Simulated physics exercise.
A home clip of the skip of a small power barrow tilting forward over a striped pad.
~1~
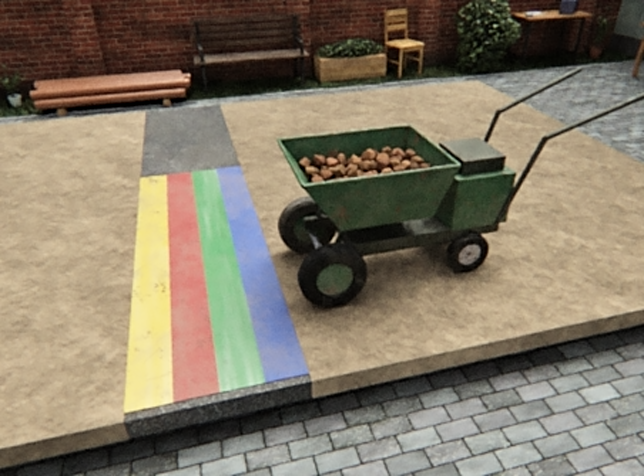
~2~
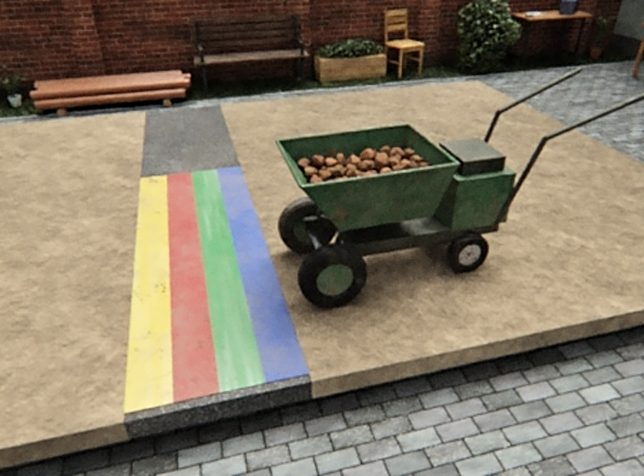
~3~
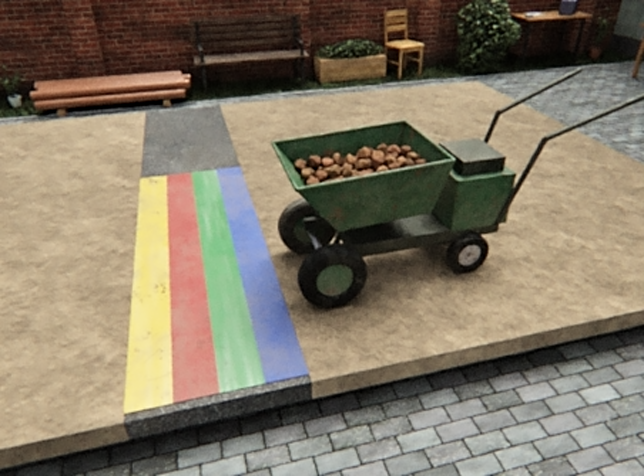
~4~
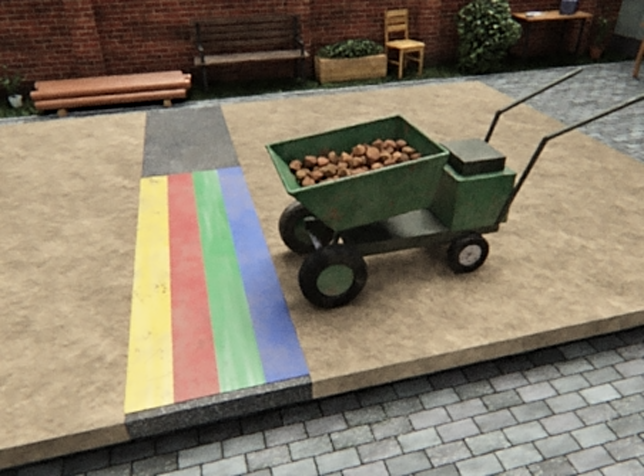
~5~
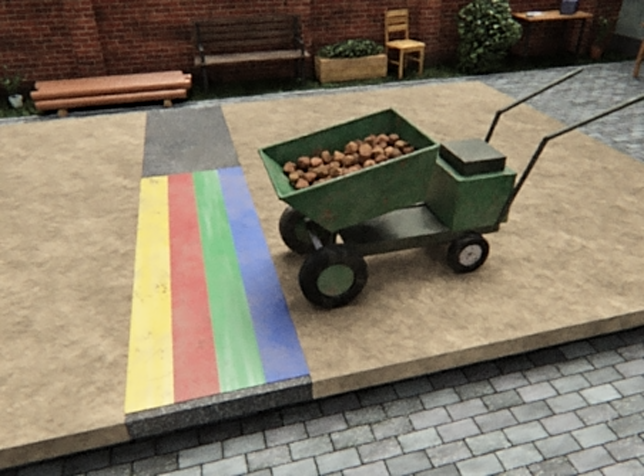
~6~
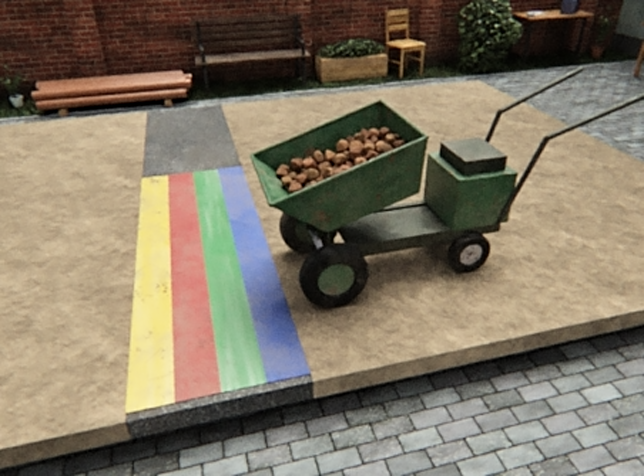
In a paved yard, a green barrow's skip of brown clods tilts forward to the left.
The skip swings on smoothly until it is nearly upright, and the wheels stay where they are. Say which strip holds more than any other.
The heap favours the red strip.
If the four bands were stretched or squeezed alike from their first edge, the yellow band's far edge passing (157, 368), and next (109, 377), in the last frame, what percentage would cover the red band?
Roughly 30 per cent, and 40 per cent.
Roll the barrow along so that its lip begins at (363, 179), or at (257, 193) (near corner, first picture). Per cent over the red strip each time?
About 20 and 10 per cent.
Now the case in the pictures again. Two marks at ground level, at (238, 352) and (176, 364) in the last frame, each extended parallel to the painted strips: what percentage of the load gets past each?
First some 90, then 40 per cent.
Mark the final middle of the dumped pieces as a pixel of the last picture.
Near (178, 294).
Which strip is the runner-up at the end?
The runner-up: That yellow strip.
Soon, skip tipped steeply; all in the skip.
A while on, skip tipped right over; most in the skip; a stray few over the green strip; about a quarter over the red strip; a stray few over the yellow strip; a stray few falling.
Towards the end, skip tipped right over; about a quarter in the skip; a small part over the green strip; about a third over the red strip; about a quarter over the yellow strip; a small part off the paint.
Finally, skip tipped right over; a small part in the skip; none over the blue strip; a small part over the green strip; about a third over the red strip; about a quarter over the yellow strip; a small part off the paint.
